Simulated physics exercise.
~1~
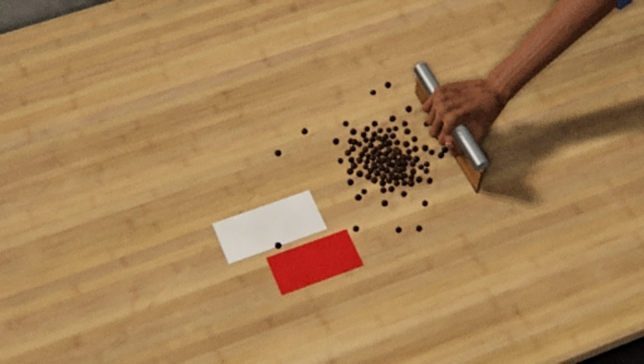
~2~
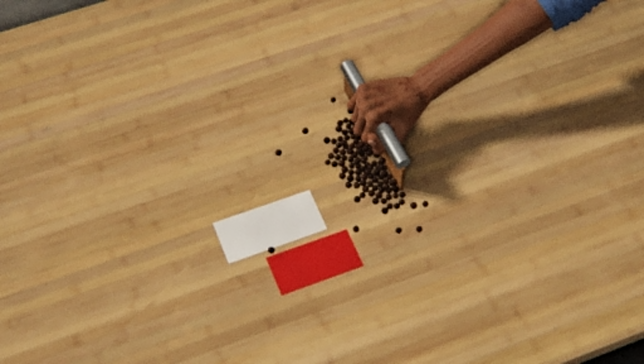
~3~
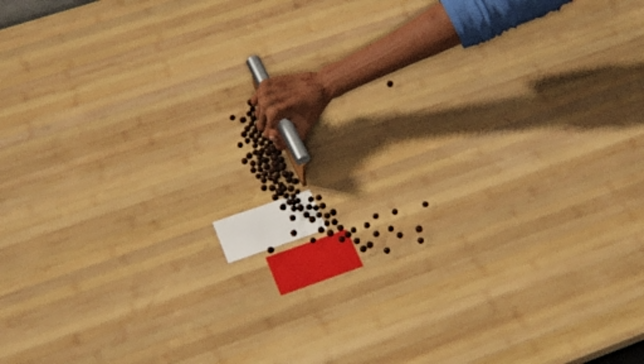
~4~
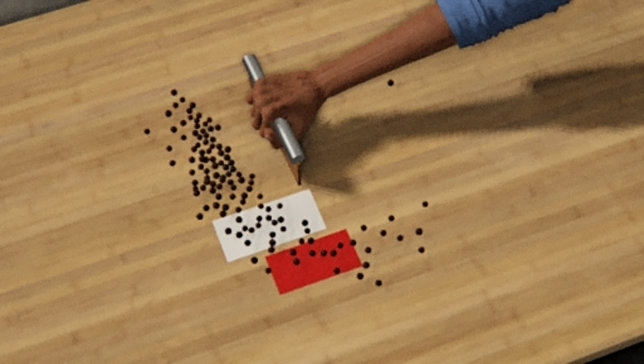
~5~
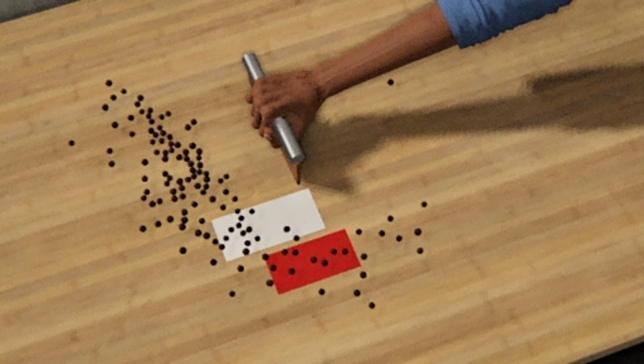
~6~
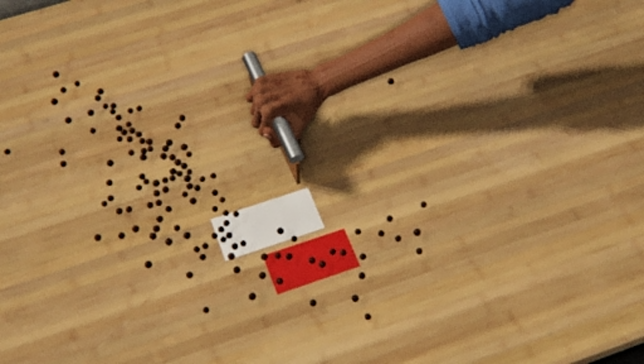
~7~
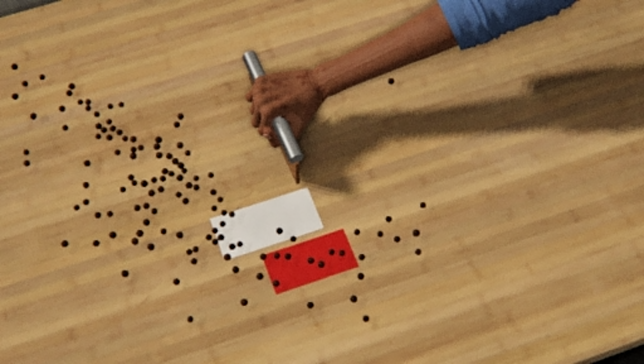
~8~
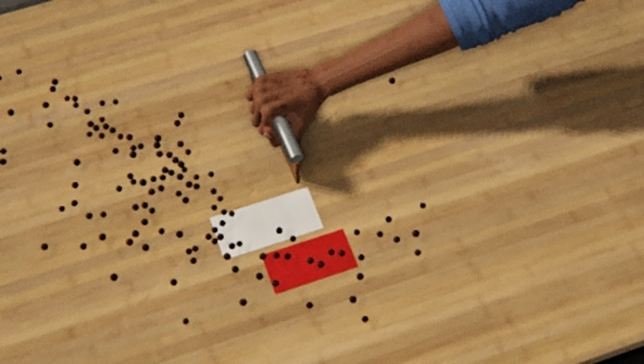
A hand-held scraper pushes dark balls left, then stops while they scatter and mostly settle off the mats.
